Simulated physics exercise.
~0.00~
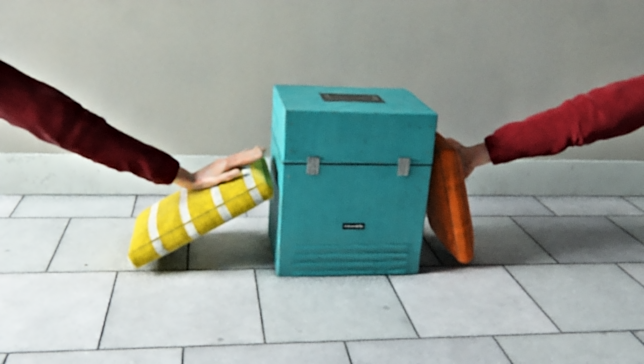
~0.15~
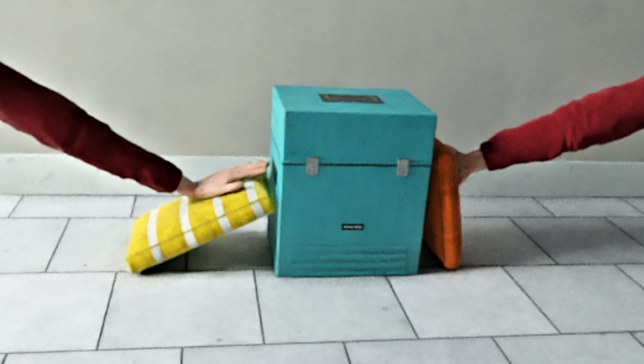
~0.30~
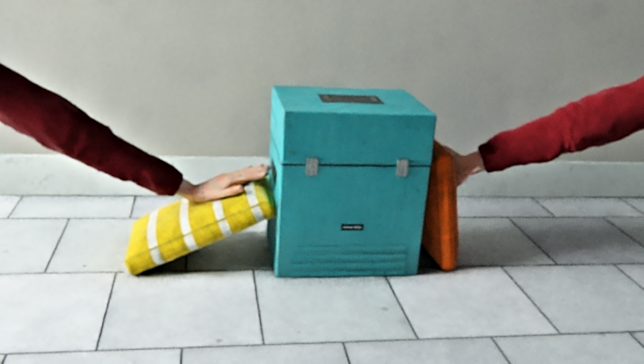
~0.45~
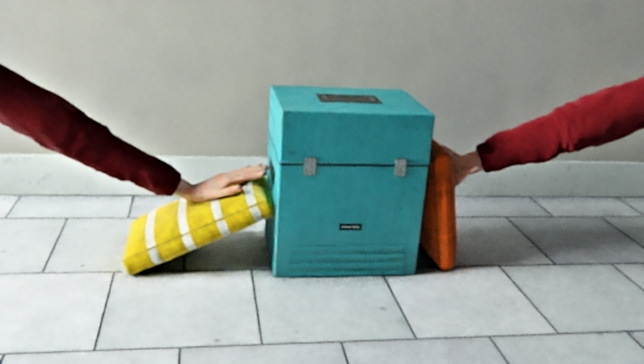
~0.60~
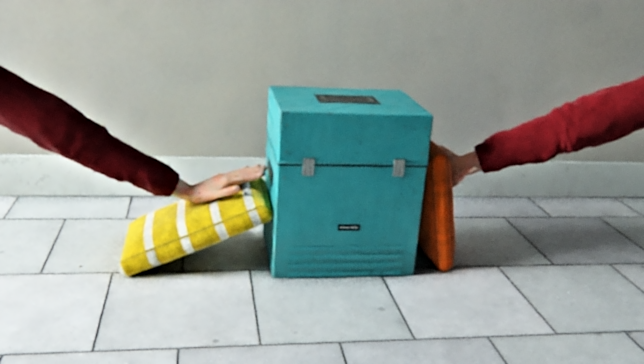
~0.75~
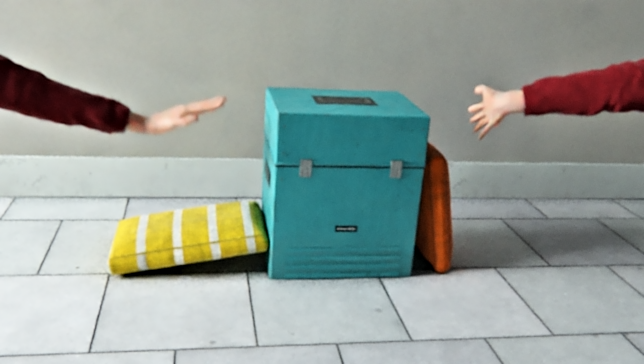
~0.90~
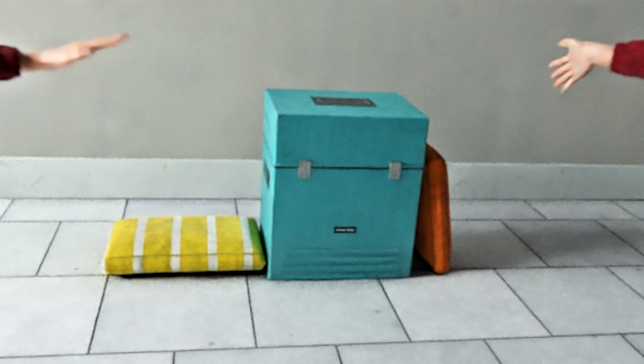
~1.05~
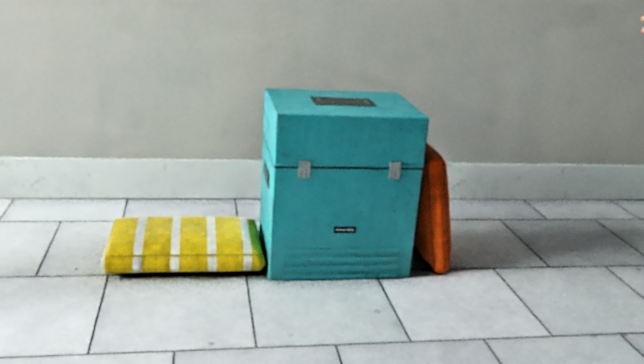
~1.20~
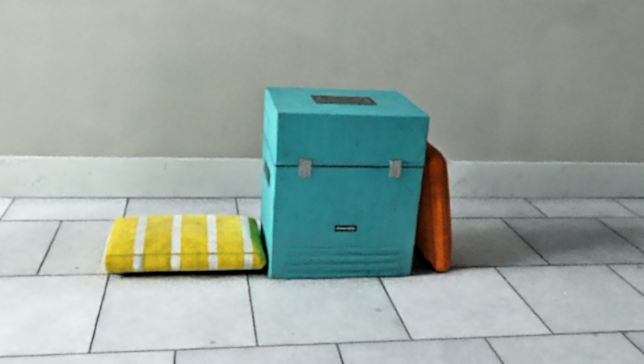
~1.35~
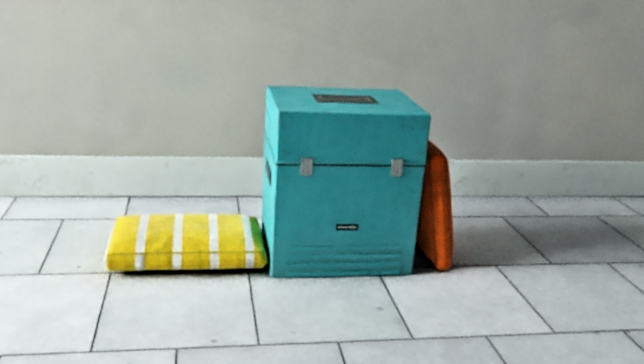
At first, two hands in dark red sleeves reach in from either side, holding a yellow pillow with white stripes and an orange soft bag against a turquoise chest on a tiled floor. The pillow slants against the left side while the bag stands nearly upright on the right. After a brief hold, both hands let go and draw back toward the edges. The pillow slips down and settles flat on the floor beside the chest. The hands leave the view, and the orange bag stays leaning against the chest, which remains in place.
